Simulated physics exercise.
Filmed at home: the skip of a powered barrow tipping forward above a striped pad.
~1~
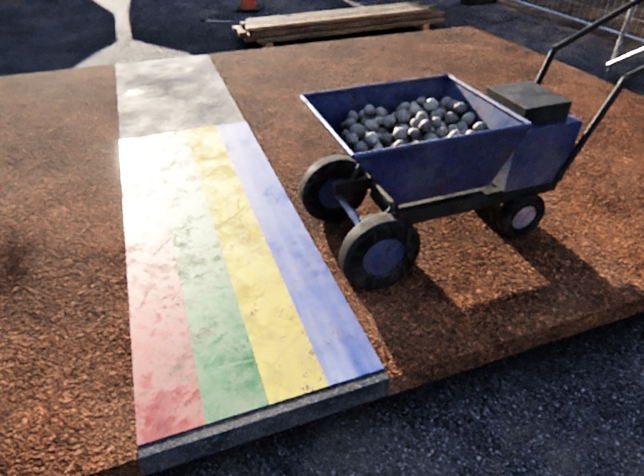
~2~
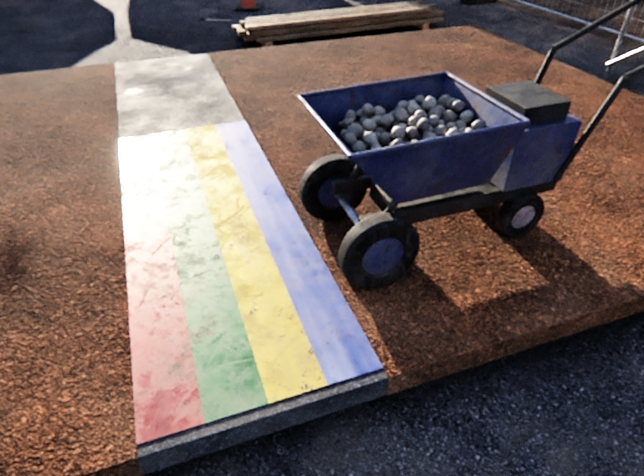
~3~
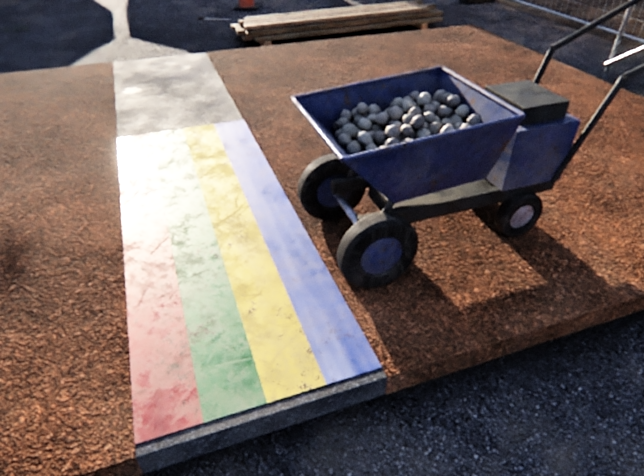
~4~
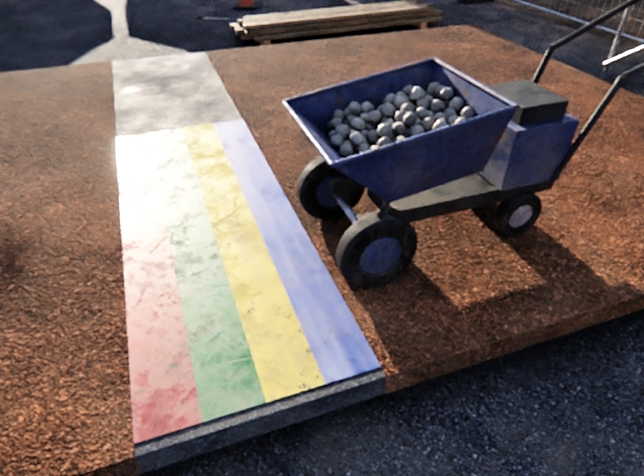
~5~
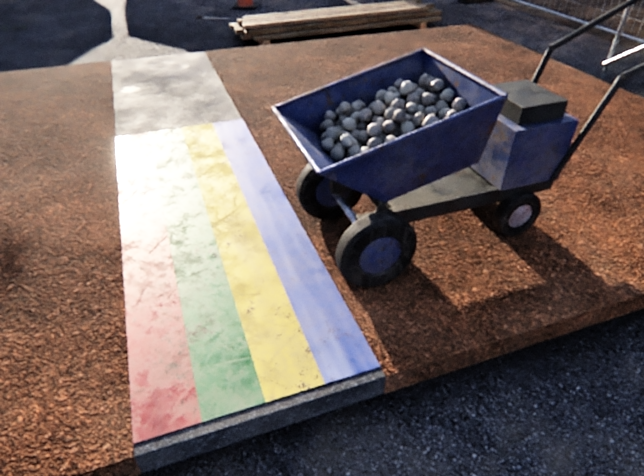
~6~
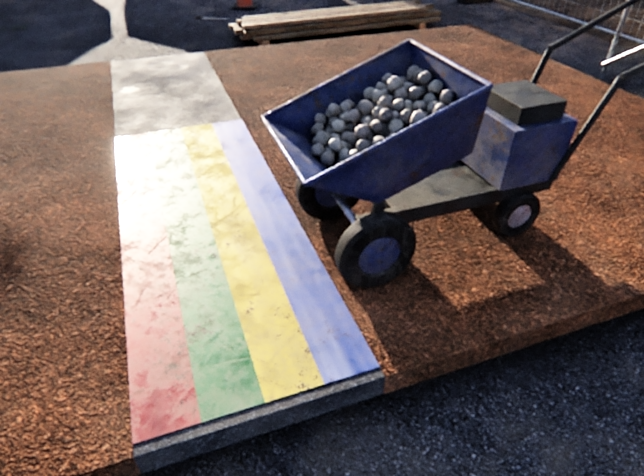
On a sunlit patch of rough brown ground edged by dark gravel, seen from above at an angle, planks and wire fencing lie at the back. A pad striped red, green, yellow and blue from left to right lies left of a blue wheeled barrow holding rounded grey stones. The barrow's skip tilts steadily forward to the left, its rear rising, while the wheels stay put and the view barely shifts.
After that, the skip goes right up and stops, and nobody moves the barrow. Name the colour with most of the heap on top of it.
Green.
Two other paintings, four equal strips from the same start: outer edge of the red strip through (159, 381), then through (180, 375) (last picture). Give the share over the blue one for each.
Roughly 0 per cent first, then 0 per cent.
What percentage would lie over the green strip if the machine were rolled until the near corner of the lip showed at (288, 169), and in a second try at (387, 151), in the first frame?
20 per cent, then 30 per cent.
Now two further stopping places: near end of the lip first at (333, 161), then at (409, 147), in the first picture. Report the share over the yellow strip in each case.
I'd expect close to 0 per cent and then close to 40 per cent.
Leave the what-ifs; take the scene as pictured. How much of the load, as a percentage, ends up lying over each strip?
Blue strip around 0, yellow strip around 20, green strip around 35, red strip around 25.
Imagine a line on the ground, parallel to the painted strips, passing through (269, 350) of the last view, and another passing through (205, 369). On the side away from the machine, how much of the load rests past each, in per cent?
About 90 and 40 per cent.
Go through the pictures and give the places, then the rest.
Lip of the skip at (354, 157), level; top of the load at (414, 128), river pebbles; blue strip at (333, 329); yellow strip at (281, 344); green strip at (225, 360); red strip at (165, 376), in the first picture.
Lip of the skip at (351, 157), tipped barely; top of the load at (424, 125), in the second picture.
Lip of the skip at (343, 160), tipped barely; top of the load at (419, 122), in the third picture.
Lip of the skip at (332, 165), tipped a little; top of the load at (413, 118), in the fourth picture.
Lip of the skip at (320, 173), tipped a little; top of the load at (419, 112), in the fifth picture.
Lip of the skip at (306, 184), tipped clearly; top of the load at (414, 104); blue strip at (329, 328); yellow strip at (277, 342); green strip at (220, 358); red strip at (160, 375), in the sixth picture.
Soon after the last picture, skip tipped steeply; all in the skip.
A little later, skip tipped right over; nearly all in the skip; a stray few over the yellow strip; a small part over the green strip; a stray few falling.
Later still, skip tipped right over; about a quarter in the skip; a small part over the yellow strip; about a third over the green strip; about a quarter over the red strip; a small part off the paint.
By the end, skip tipped right over; a stray few in the skip; a stray few over the blue strip; about a quarter over the yellow strip; about a third over the green strip; about a quarter over the red strip; a small part off the paint.
